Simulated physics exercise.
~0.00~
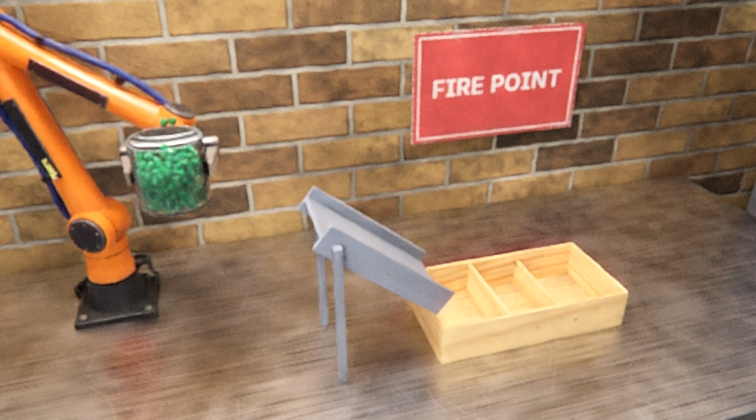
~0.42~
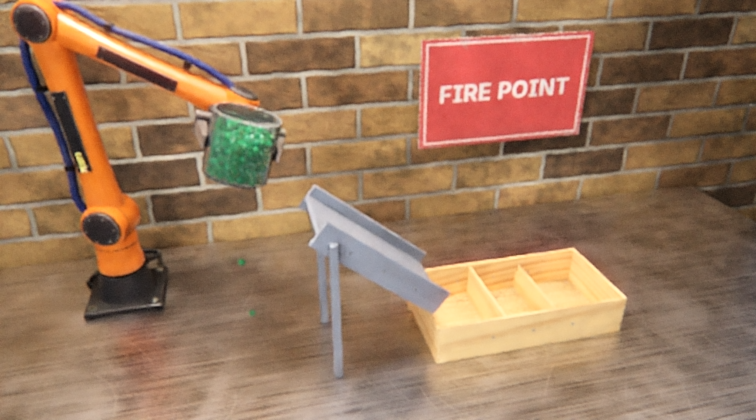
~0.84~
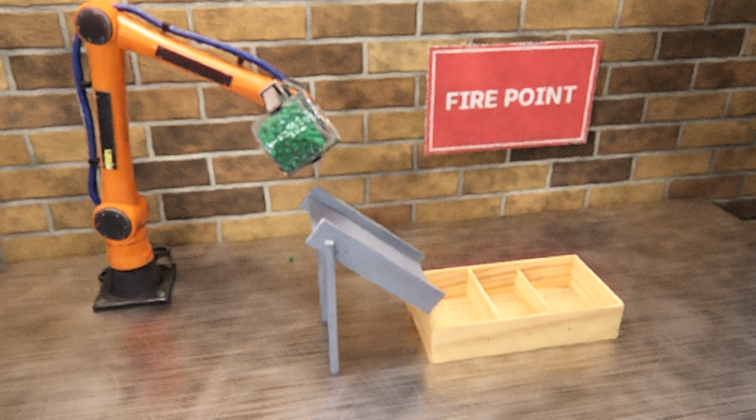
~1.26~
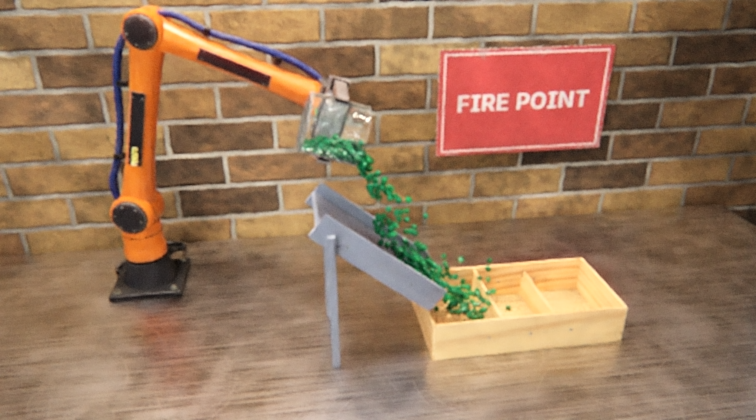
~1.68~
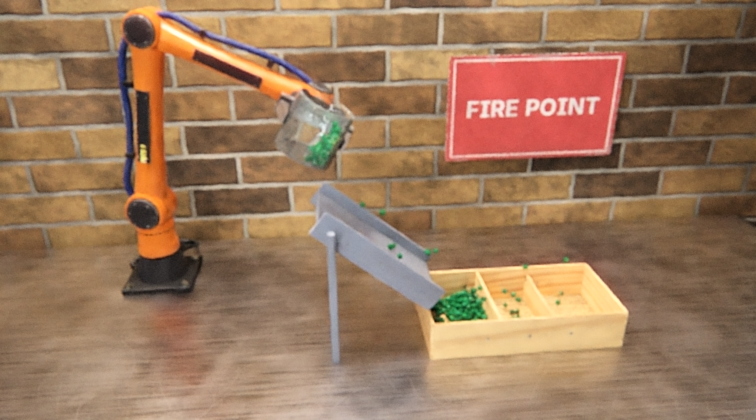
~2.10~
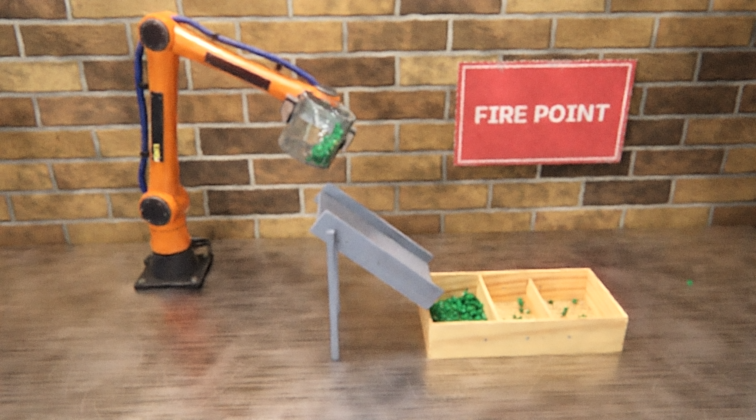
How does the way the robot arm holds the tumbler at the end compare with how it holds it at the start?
At the start the arm holds the tumbler upright, while at the end the tumbler is leaning over.
